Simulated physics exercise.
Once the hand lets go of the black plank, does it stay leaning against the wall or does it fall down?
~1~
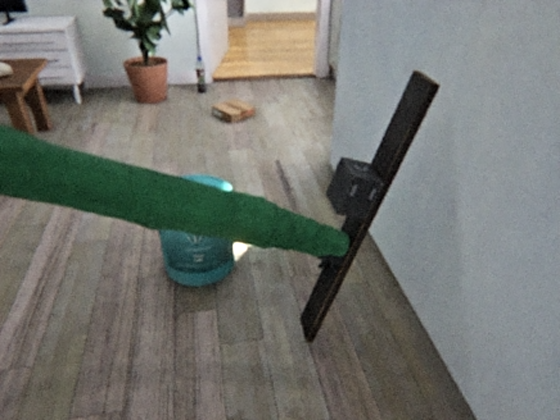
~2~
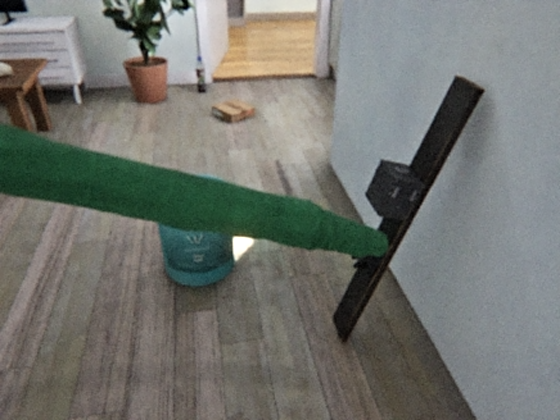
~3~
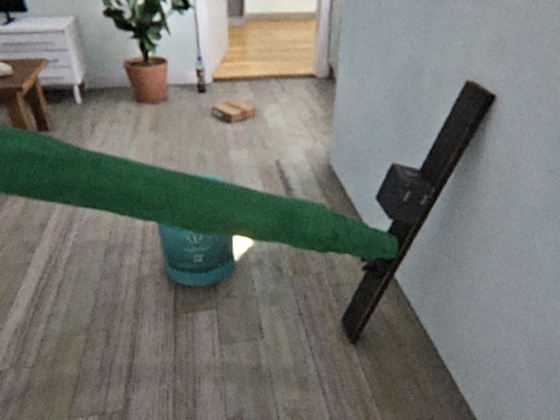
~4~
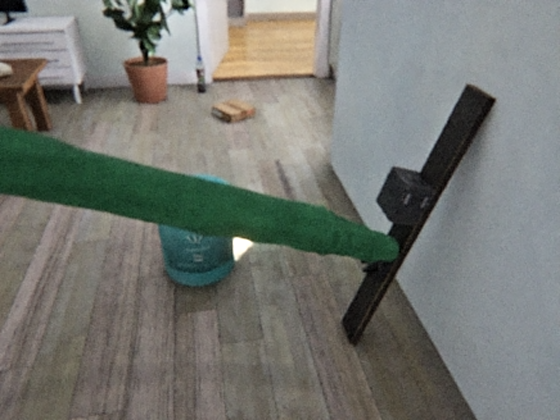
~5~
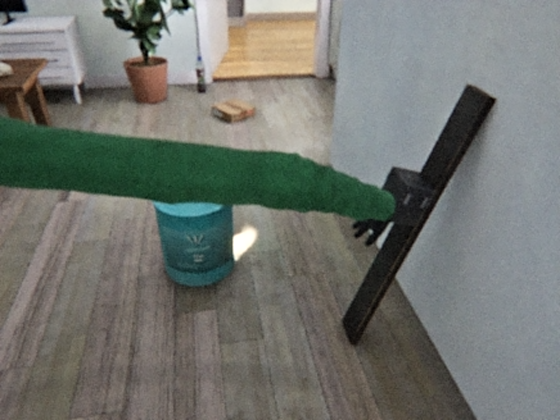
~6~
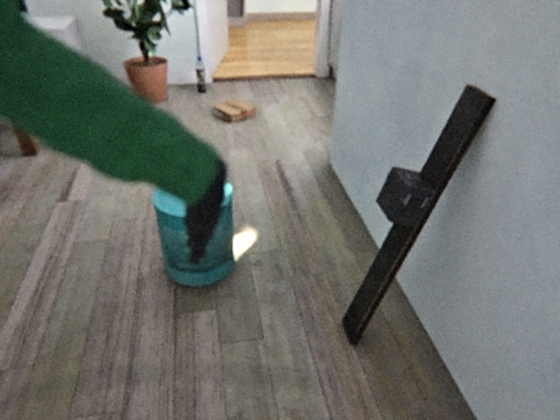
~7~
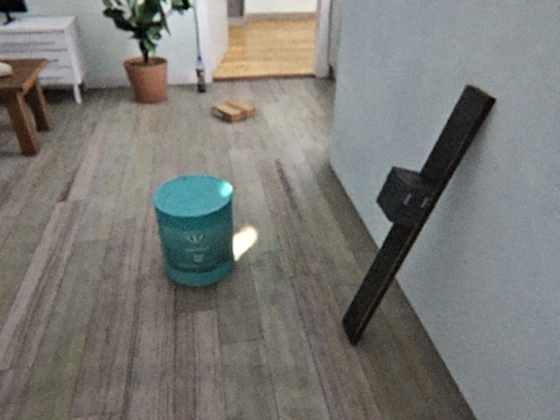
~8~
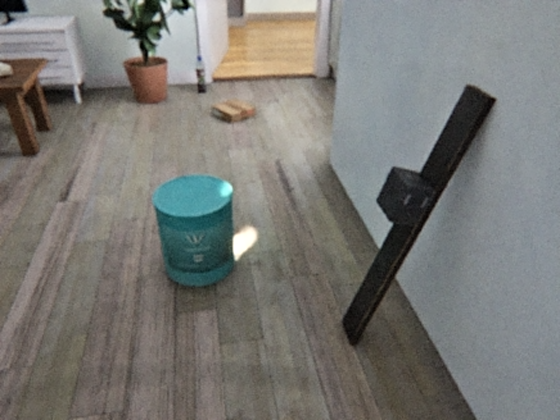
It stays leaning against the wall, holding the same slant after the hand has let go and the arm has gone.
